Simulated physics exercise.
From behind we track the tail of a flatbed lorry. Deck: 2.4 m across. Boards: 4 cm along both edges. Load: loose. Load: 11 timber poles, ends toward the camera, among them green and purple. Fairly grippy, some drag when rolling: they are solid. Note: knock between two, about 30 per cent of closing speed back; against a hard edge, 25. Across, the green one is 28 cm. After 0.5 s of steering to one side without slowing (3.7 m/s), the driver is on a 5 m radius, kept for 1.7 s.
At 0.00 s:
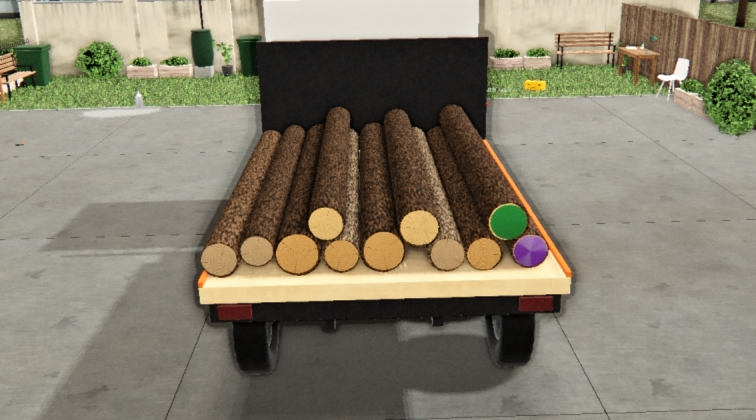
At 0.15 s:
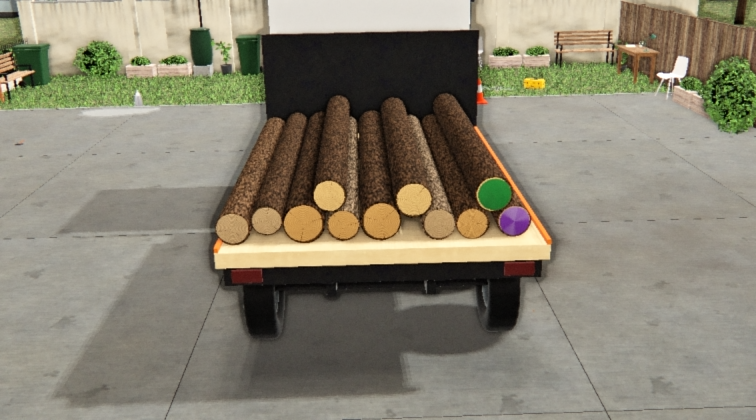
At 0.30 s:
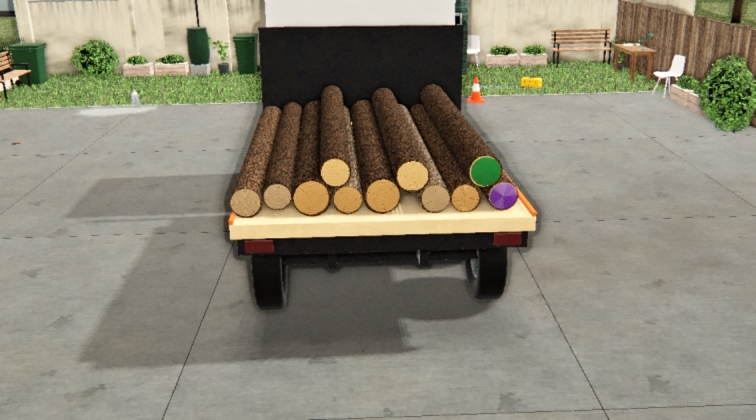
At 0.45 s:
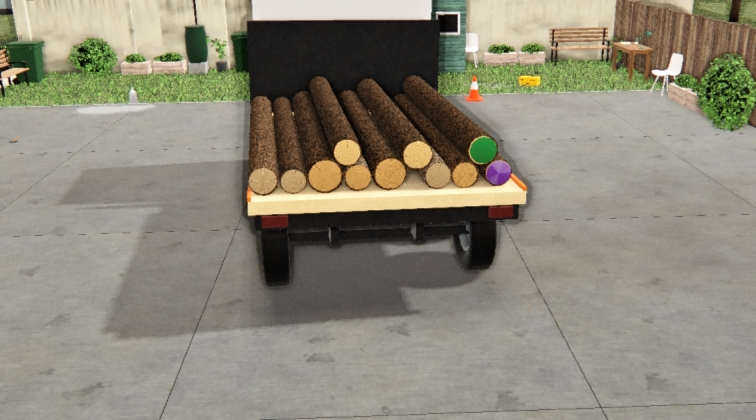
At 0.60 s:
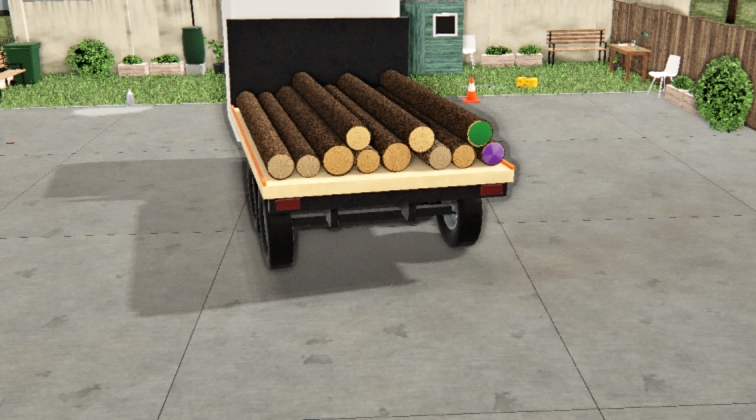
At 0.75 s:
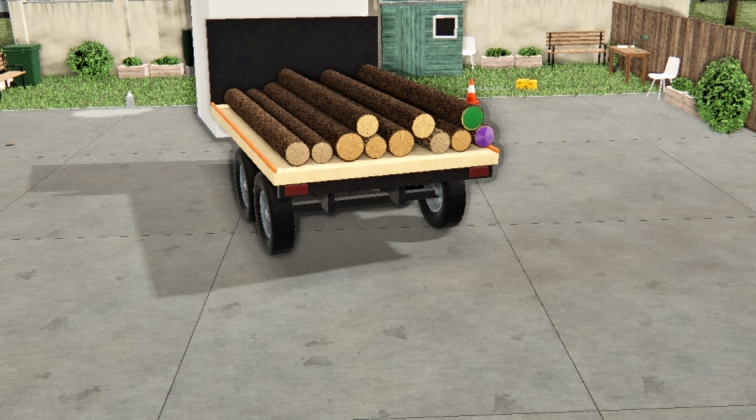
A flatbed truck loaded with logs, one with a green end and one with a purple end, moves away from the camera across a paved yard, then turns left, bringing its left-side wheels into view.
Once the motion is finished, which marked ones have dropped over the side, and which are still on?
Green dropped over; purple dropped over.
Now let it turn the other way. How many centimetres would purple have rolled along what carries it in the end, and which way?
Shift: Near 0 cm to the left.
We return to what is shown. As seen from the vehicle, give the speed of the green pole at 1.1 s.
About 1.5 m/s.
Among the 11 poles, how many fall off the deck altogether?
I make it 5 exactly.
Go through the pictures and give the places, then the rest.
In the first picture, green at (508, 222), purple at (531, 252); 8 of the 11 make up the bottom layer.
In the second picture, green at (494, 194), purple at (515, 221); the deck is level.
In the third picture, green at (485, 171), purple at (504, 196); the deck slopes 1° down to the right.
In the fourth picture, green at (483, 150), purple at (499, 173); the deck slopes 2° down to the right.
In the fifth picture, green at (480, 133), purple at (494, 154); the deck slopes 2° down to the right.
In the sixth picture, green at (473, 118), purple at (485, 137); the deck slopes 2° down to the right.
After 1.1 s, green is up on others, 5 cm from the right edge, rolling right; purple is over the right board and falling; 1 gone from the deck.
After 1.3 s, green is over the right board and falling; purple is over the right board and falling; 2 gone from the deck.
At rest (3.3 s), green is over the right board and gone; purple is over the right board and gone; 5 gone from the deck.
